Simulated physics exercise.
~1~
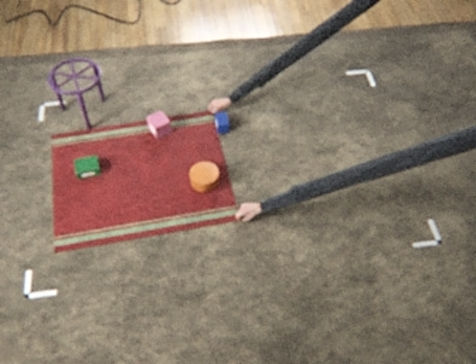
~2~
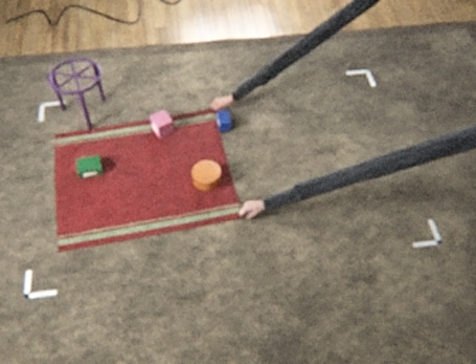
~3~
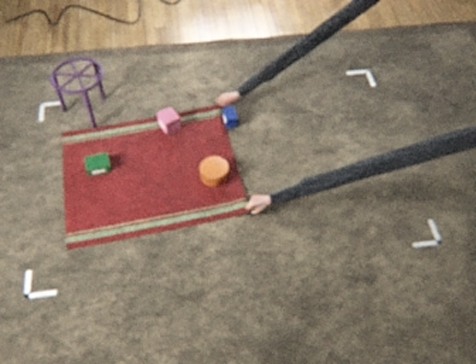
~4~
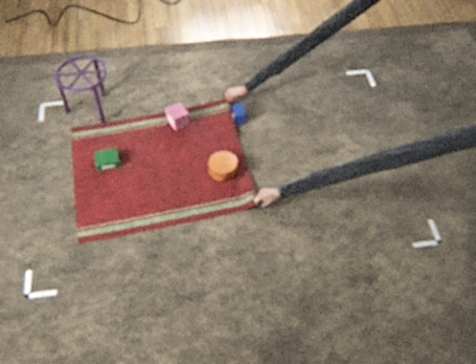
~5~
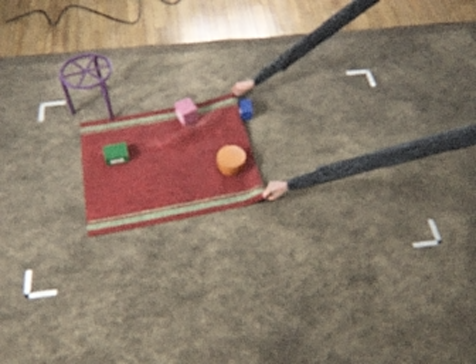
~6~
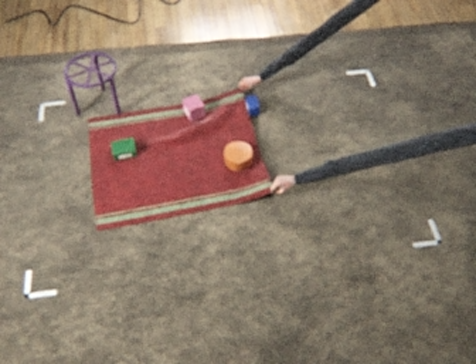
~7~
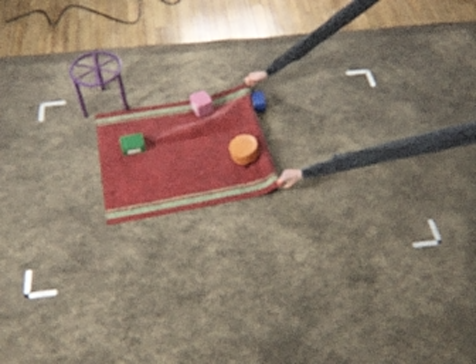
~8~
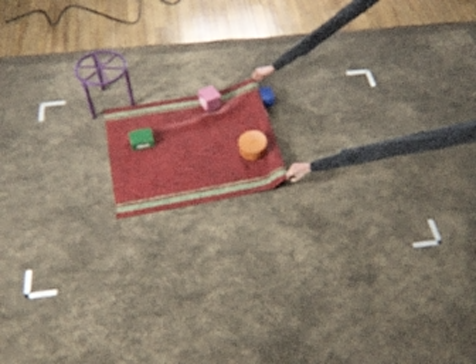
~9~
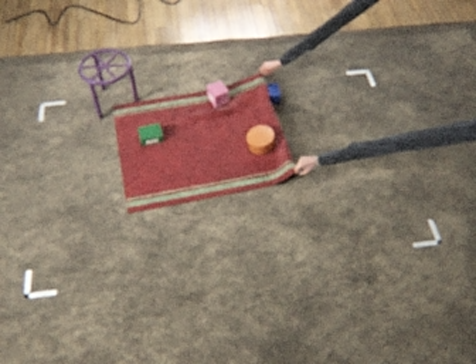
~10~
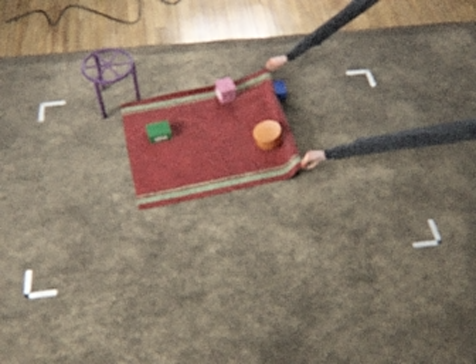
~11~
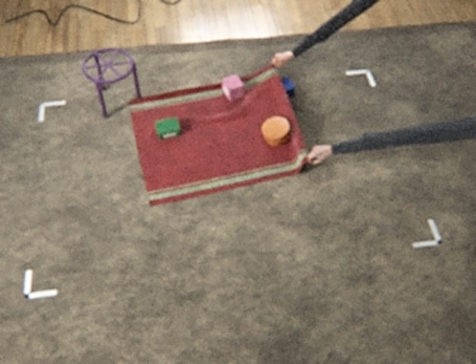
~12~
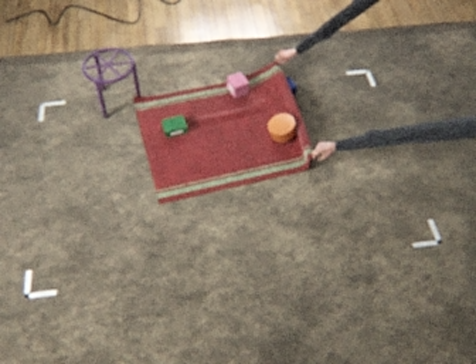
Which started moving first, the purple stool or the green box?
The green box started moving first, riding along on the mat, and the purple stool only began to shift a little later.
